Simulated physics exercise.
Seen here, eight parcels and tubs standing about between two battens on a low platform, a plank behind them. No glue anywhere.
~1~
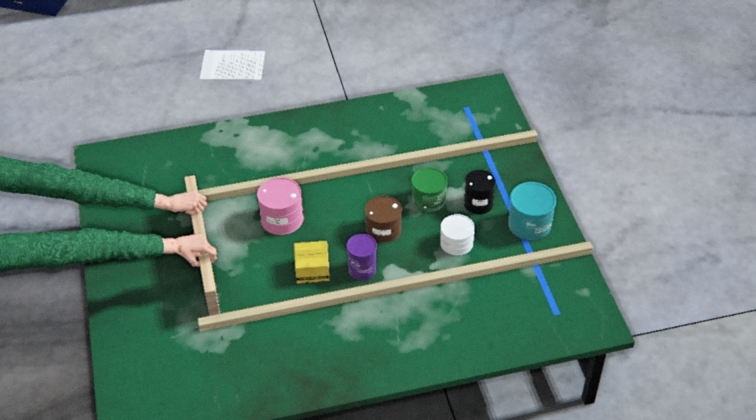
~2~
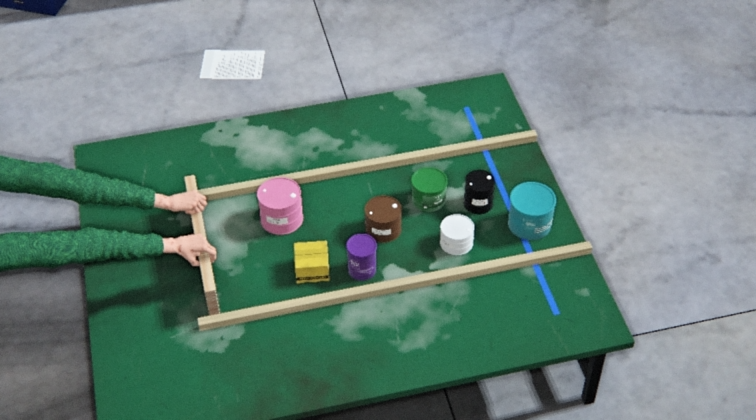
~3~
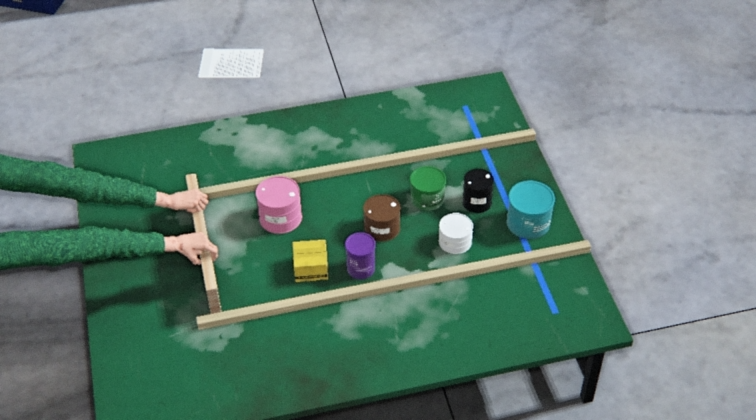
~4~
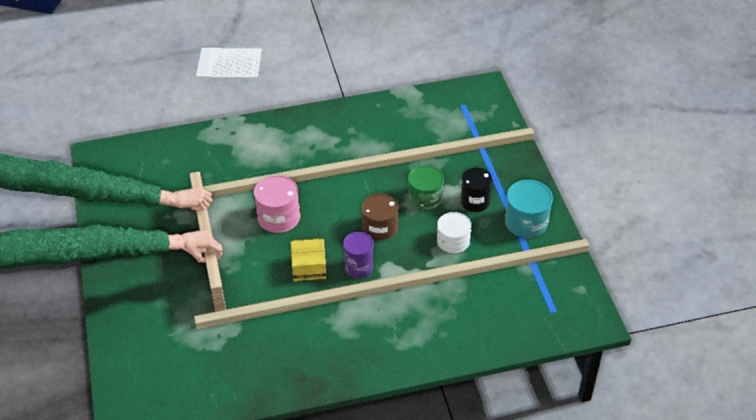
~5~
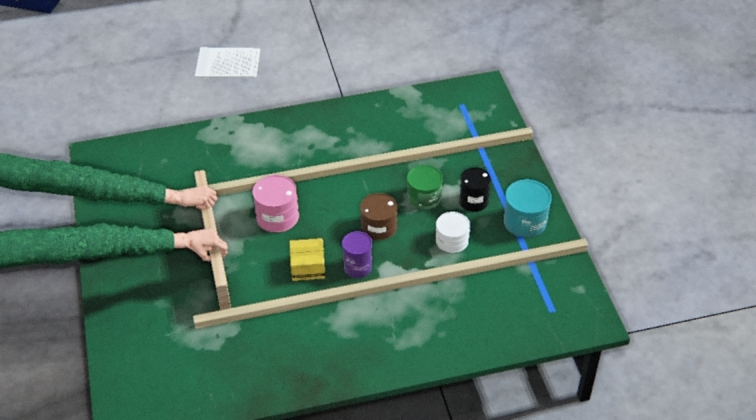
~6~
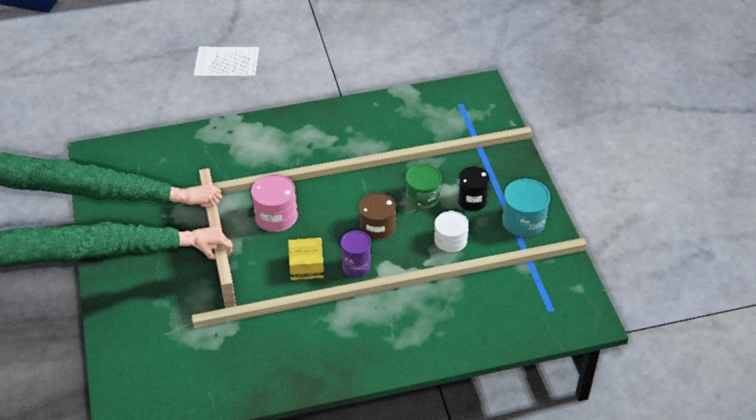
On a green table between two wooden battens, eight colourful tubs and parcels stood still while a pair of hands in fuzzy green sleeves slid a plank a short way right towards them.
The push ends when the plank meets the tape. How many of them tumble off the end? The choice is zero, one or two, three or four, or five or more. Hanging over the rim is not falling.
The number that fall off is one or two.
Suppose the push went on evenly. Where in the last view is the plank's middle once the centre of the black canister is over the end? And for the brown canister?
Near (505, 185) and (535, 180).
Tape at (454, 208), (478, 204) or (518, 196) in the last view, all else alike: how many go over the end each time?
The counts: 0, 0 and 4.
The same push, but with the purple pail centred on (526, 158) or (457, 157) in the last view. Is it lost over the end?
In turn it drops off; remains up.
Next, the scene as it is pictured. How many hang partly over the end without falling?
It comes to 3.
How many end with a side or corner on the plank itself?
That makes 3.
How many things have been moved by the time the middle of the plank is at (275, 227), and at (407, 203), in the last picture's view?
1 and 7.
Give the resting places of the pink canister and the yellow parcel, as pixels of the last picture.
First (509, 152), then (529, 215).
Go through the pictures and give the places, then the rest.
In the first picture, turquoise pail (531, 212); black canister (479, 192); white canister (457, 235); plank (202, 245); tape (508, 202).
In the second picture, black canister (479, 192); brown canister (383, 219).
In the third picture, white canister (456, 234); plank (203, 243).
In the fourth picture, turquoise pail (528, 209); yellow parcel (309, 260).
In the fifth picture, black canister (475, 190); pink canister (276, 204).
In the sixth picture, turquoise pail (525, 208); black canister (473, 189); white canister (451, 232); plank (217, 238); tape (502, 199).
Soon after, none off yet; turquoise pail at rest near (525, 208); black canister at rest near (473, 189); white canister at rest near (451, 232).
After that, none off yet; turquoise pail at rest near (525, 208); black canister displaced a little near (488, 190); white canister displaced a little near (463, 225).
In the end, the number that fall off is one or two; gone, turquoise pail.
